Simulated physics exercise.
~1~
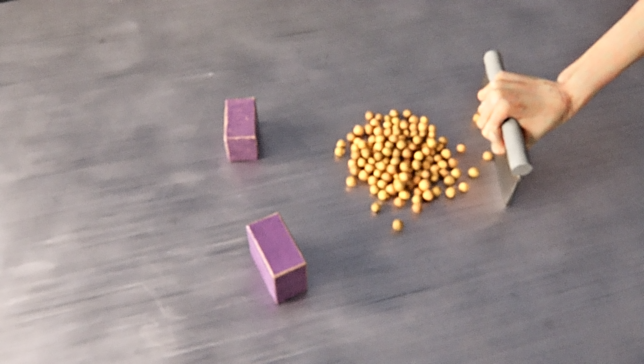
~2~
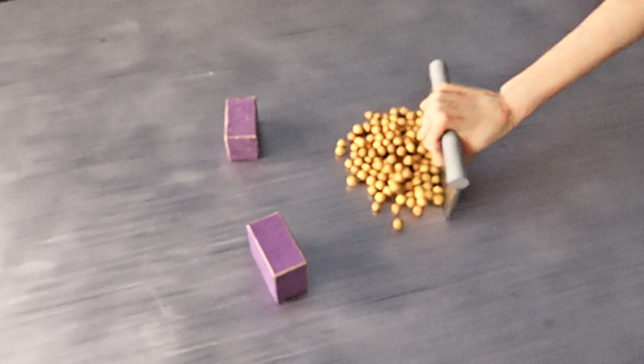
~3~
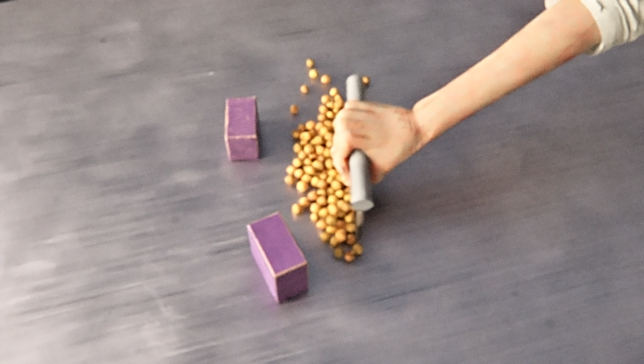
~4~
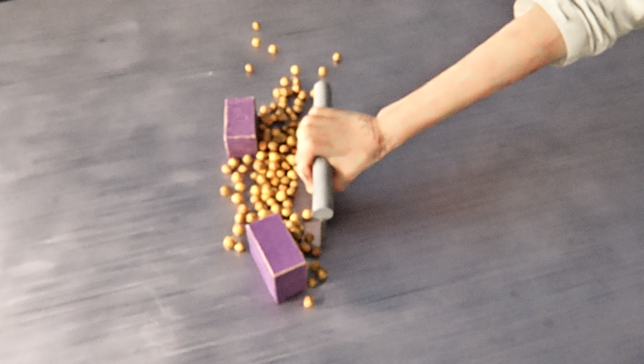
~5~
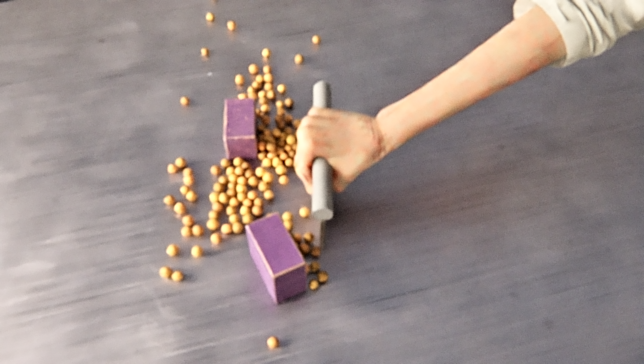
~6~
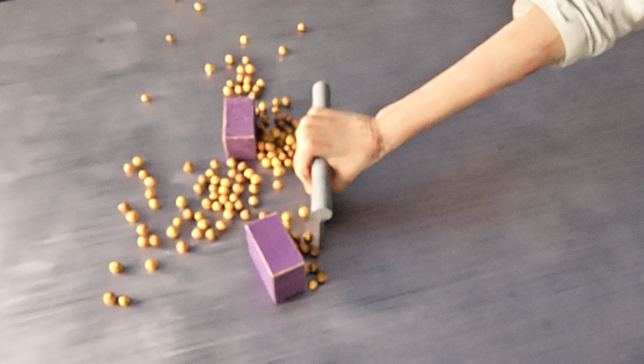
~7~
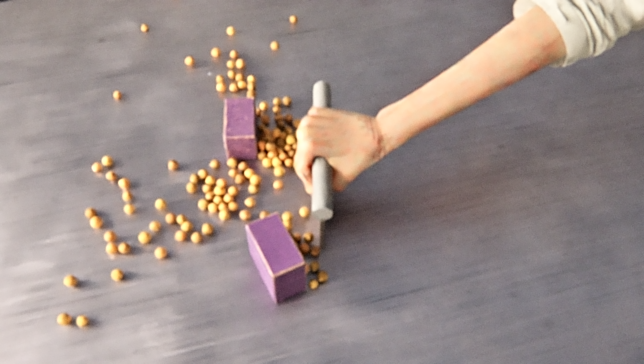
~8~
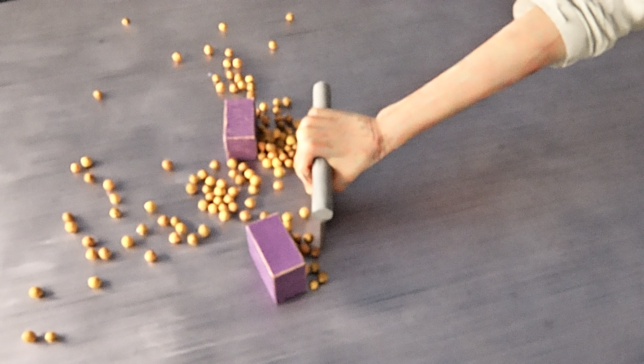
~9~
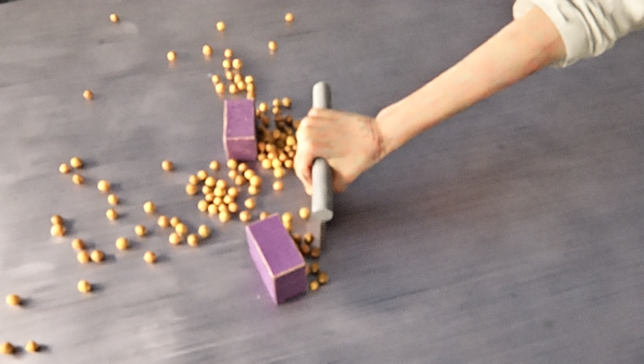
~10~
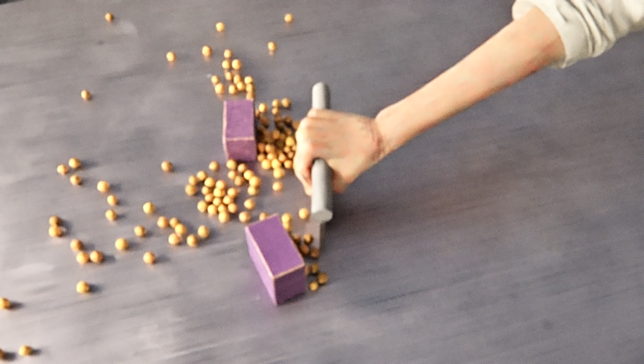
Hand-held scraper pushing wooden beads leftwards against two purple blocks, then stopping as many roll through the gap and scatter.
